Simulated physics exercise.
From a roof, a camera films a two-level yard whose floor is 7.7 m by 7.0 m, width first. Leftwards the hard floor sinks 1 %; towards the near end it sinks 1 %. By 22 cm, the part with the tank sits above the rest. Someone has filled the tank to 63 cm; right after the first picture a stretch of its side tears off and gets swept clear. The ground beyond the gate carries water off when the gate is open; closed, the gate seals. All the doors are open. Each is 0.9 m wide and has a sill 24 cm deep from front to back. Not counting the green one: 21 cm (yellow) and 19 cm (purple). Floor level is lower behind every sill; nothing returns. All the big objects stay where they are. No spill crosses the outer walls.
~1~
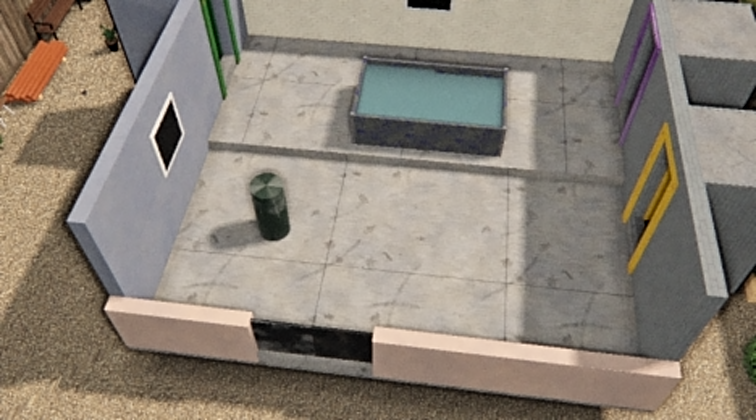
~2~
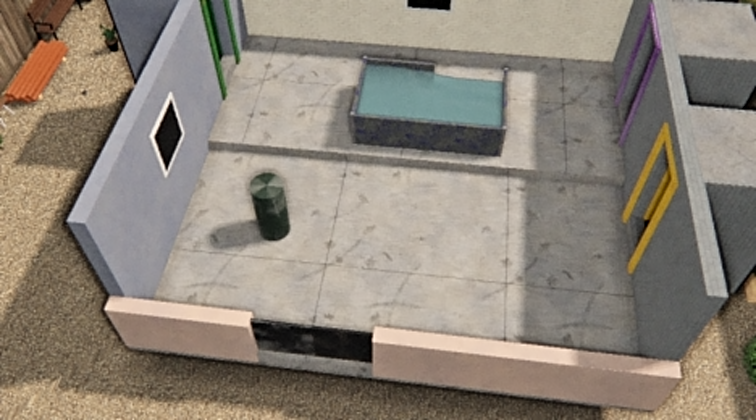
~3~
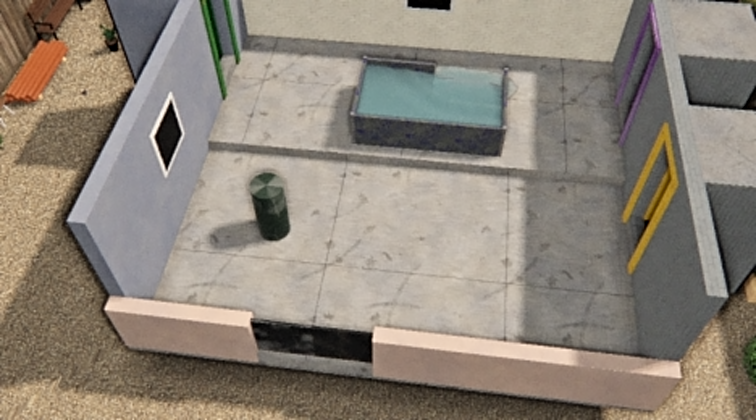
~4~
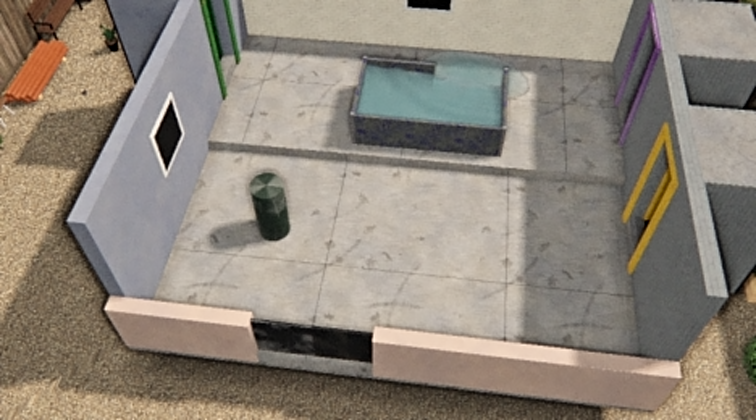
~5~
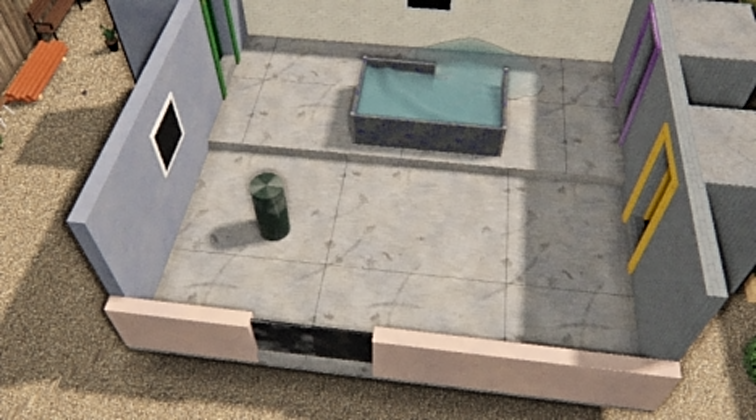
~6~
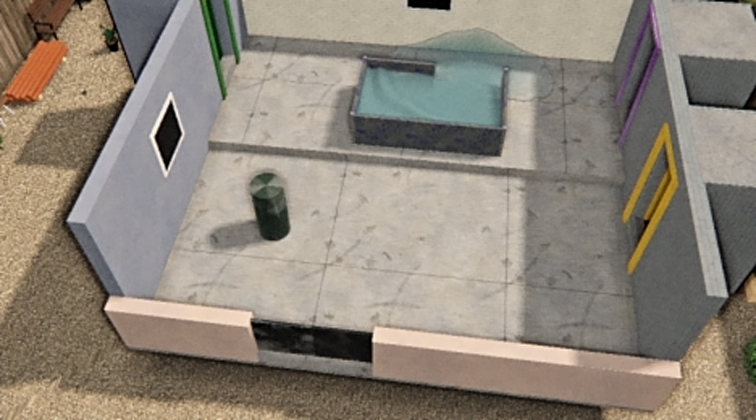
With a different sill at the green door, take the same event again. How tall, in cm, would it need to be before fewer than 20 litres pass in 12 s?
I would say roughly 13.5 cm.
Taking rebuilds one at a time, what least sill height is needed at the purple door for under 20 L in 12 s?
For the purple door, about 10.0 cm.
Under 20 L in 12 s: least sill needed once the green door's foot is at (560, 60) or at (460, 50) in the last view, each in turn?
About 12.5 and 37 cm.
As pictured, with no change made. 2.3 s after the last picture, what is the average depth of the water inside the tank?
On average, around 26 cm.
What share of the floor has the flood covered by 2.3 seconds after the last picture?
Near 30 per cent of the open floor.
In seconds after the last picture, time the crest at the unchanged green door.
The level tops out around 2.8 s.
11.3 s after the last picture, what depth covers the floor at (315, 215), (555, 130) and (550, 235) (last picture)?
Depth: About 6, 3, 2 cm.
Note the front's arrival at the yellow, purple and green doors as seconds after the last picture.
Yellow 2.4 s, purple 1.3 s, green 1.8 s.
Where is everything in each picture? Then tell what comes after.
In the first frame, the tank at (431, 95) is whole and still, 63 cm deep; the green door at (222, 40) is dry.
In the second frame, the front is at a hidden place, 0.2 m from the gap on the far side; 0.2 m2 of floor is wet, 63 cm left at the back.
In the third frame, water pours out on the far side and has run 0.8 m, to a hidden place; about 10 cm deep outside, 63 cm at the back.
In the fourth frame, water pours out on the far side and has run 1.3 m, to (449, 52); about 8 cm deep outside, 62 cm at the back.
In the fifth frame, water pours out on the far side and has run 1.4 m, to (418, 48); about 8 cm deep outside, 56 cm at the back.
In the sixth frame, the front is at (401, 47), 1.5 m from the gap on the far side; 3.3 m2 of floor is wet, 53 cm left at the back; 3.3 m in a straight line remain to the green door at (222, 40).
Then, 0.7 s after the last picture water covers 10 % of the floor, deepest (44 cm) near (475, 56); it has not reached the green door.
Then, 2.3 s after the last picture water covers 30 % of the floor, deepest (30 cm) near (608, 72); 15 cm at the green door, 0 litres in over its 26 cm sill.
Then, 11.3 s after the last picture water covers 90 % of the floor, deepest (14 cm) near (144, 327); 6 cm at the green door, 0 litres in over its 26 cm sill.
At the green door as built, the water peaked near 20 cm, 2.9 s after the last picture.
Run again over the same 12 s with other heights there, 32 litres in over 12 cm, 5 litres over 16.5 cm. The limit of 20 litres is kept from about 13.5 cm up.
